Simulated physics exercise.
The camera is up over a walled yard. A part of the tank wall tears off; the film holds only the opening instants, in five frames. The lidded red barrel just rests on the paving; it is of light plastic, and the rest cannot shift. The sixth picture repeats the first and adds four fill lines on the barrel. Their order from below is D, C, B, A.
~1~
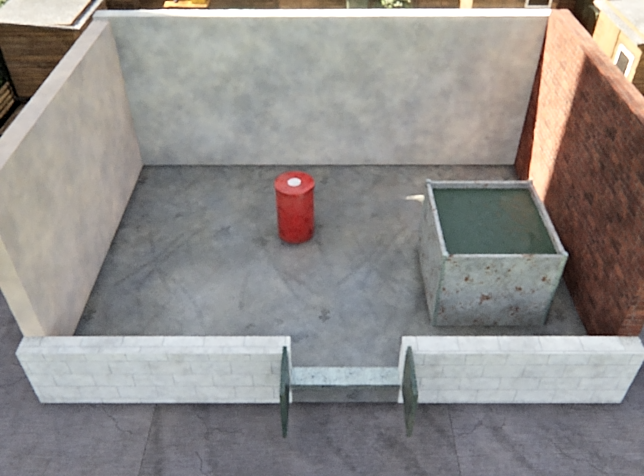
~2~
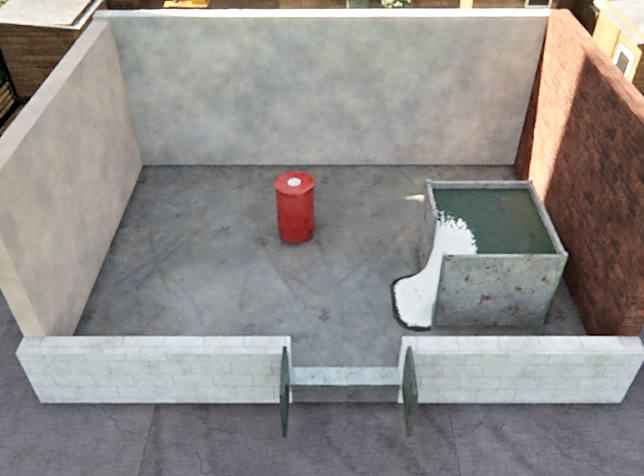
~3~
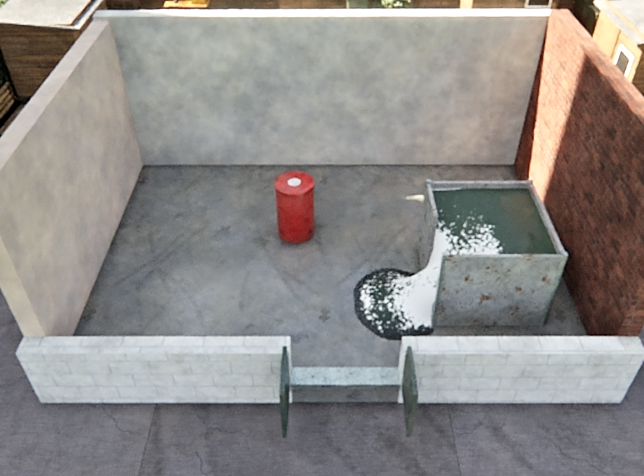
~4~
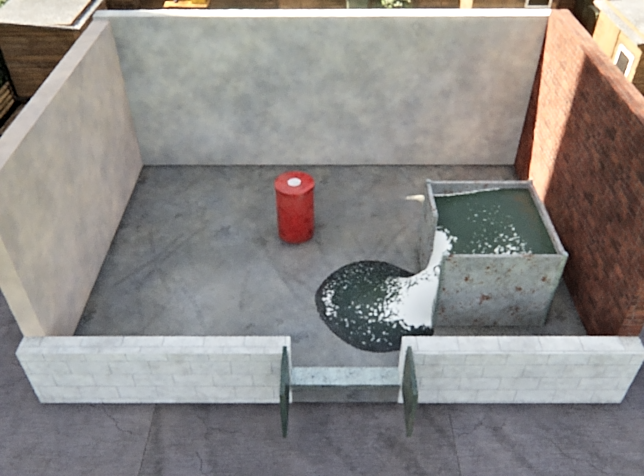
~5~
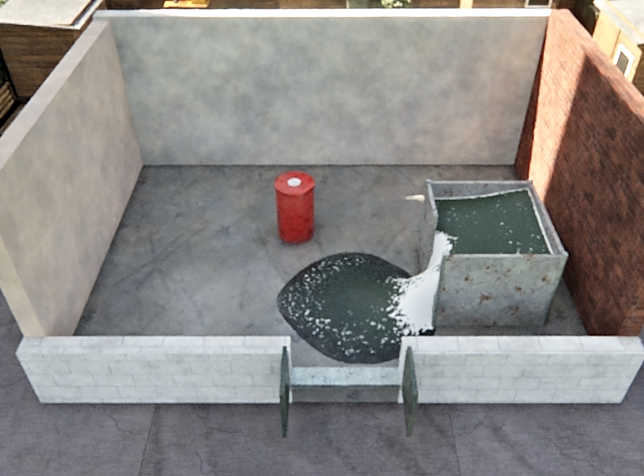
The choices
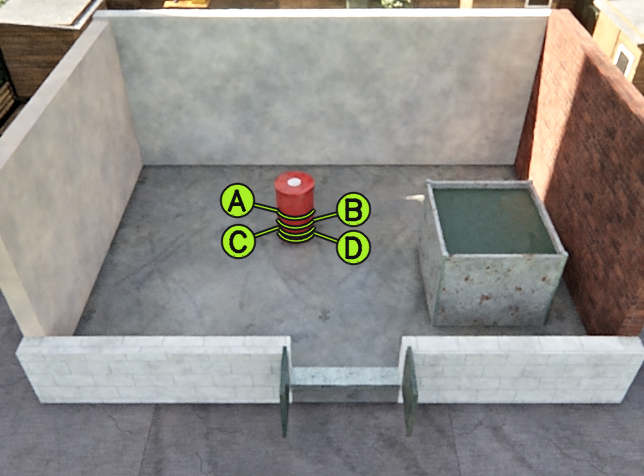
Dark green water pouring from the left side of a full square tank, foaming white and spreading leftward across a walled yard's floor.
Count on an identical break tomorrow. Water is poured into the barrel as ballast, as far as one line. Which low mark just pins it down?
Line C just does it.
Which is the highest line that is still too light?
That would be D.
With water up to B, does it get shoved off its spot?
No, not at all.
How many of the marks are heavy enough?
Three.
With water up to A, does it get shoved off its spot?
No, not at all.
In lime, A at (294, 218); B at (295, 228); C at (295, 235); D at (295, 241); from the bottom up D, C, B, A.
For line A, it does not move.
For line B, it does not move.
For line C, it does not move.
For line D, it is pushed about half its own width away.
